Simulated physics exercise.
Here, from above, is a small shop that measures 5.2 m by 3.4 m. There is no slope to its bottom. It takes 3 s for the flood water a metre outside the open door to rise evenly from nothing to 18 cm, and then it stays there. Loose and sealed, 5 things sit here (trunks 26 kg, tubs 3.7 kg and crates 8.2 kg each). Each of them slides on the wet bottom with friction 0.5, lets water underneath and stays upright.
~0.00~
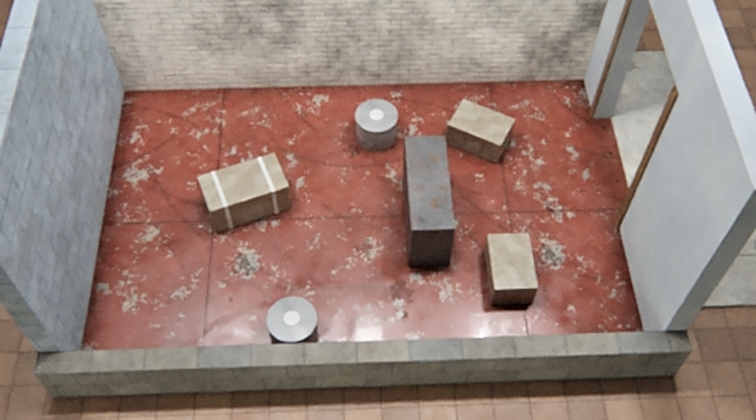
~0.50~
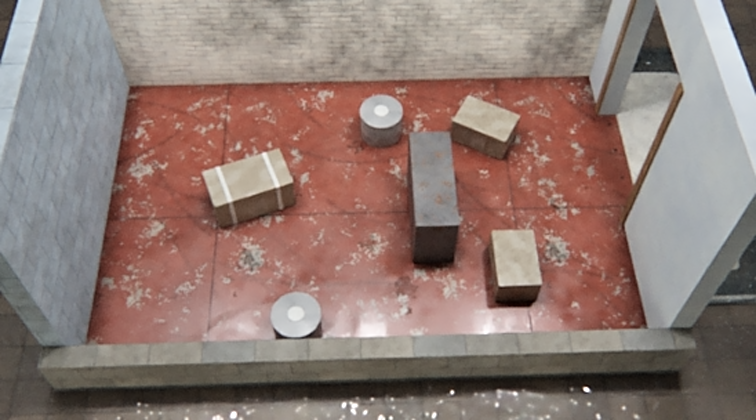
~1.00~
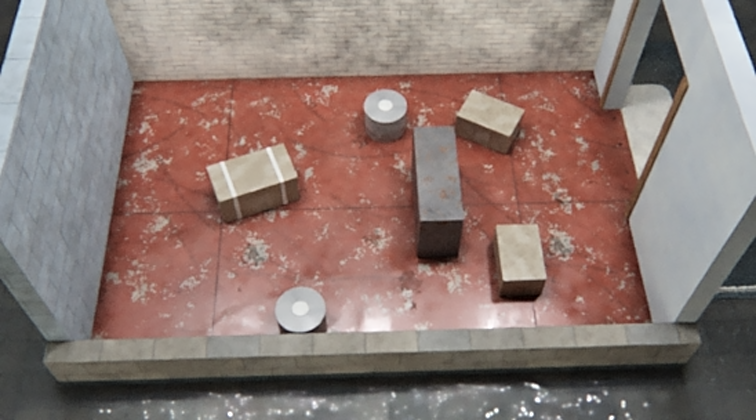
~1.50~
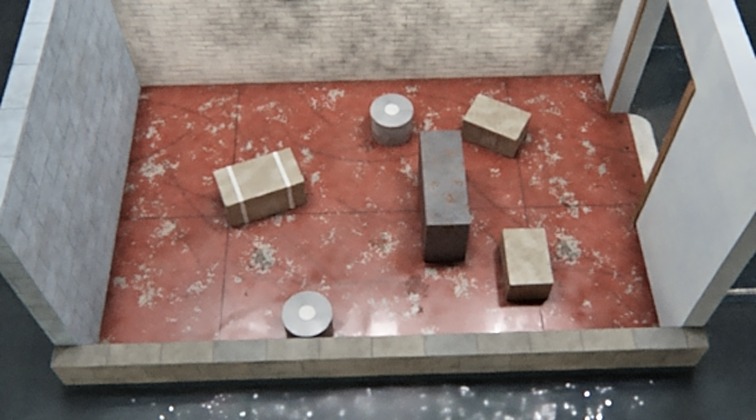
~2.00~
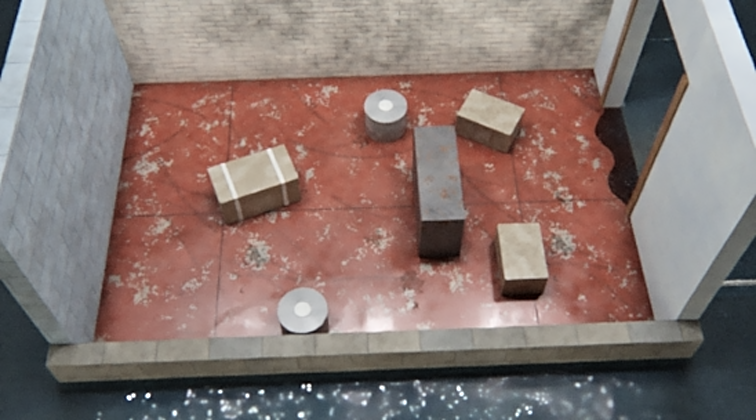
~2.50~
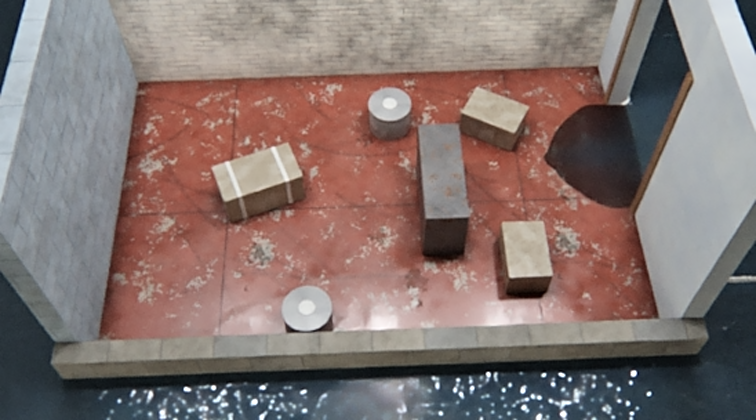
In a small roofless room with a worn red floor, blocky crates and round grey tubs sit still while dark water spreads over the paved ground outside. The water reaches the doorway on the right, then slides through it onto the floor in a dark, rounded patch, and none of the objects shift.
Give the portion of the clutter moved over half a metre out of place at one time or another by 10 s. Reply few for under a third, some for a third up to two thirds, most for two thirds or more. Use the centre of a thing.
Most.
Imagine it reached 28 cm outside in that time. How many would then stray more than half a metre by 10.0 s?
I count 4 of them in that case.
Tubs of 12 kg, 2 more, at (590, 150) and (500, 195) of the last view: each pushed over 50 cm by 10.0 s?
So the first ends up beyond that distance while the second ends up beyond that distance.
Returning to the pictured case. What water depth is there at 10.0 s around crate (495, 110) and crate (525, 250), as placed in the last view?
About 10 and 7 cm.
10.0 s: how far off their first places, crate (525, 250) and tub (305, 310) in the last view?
The first is 50 cm from its start, the second 120 cm.
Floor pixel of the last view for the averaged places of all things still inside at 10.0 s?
I'd say about (272, 227) in the last view.
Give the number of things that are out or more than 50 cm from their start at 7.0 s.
At that moment it comes to 3.
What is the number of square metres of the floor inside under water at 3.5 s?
Wet: Near 3.0 m2.
After 3.5 s 0 of 5 are over 50 cm from their spots; 0 afloat.
After 4.5 s 1 of 5 are over 50 cm from their spots; 0 afloat.
After 7.0 s 3 of 5 are over 50 cm from their spots; 3 afloat.
After 10.0 s 3 of 5 are over 50 cm from their spots, and 4 have been at some point; 4 afloat.
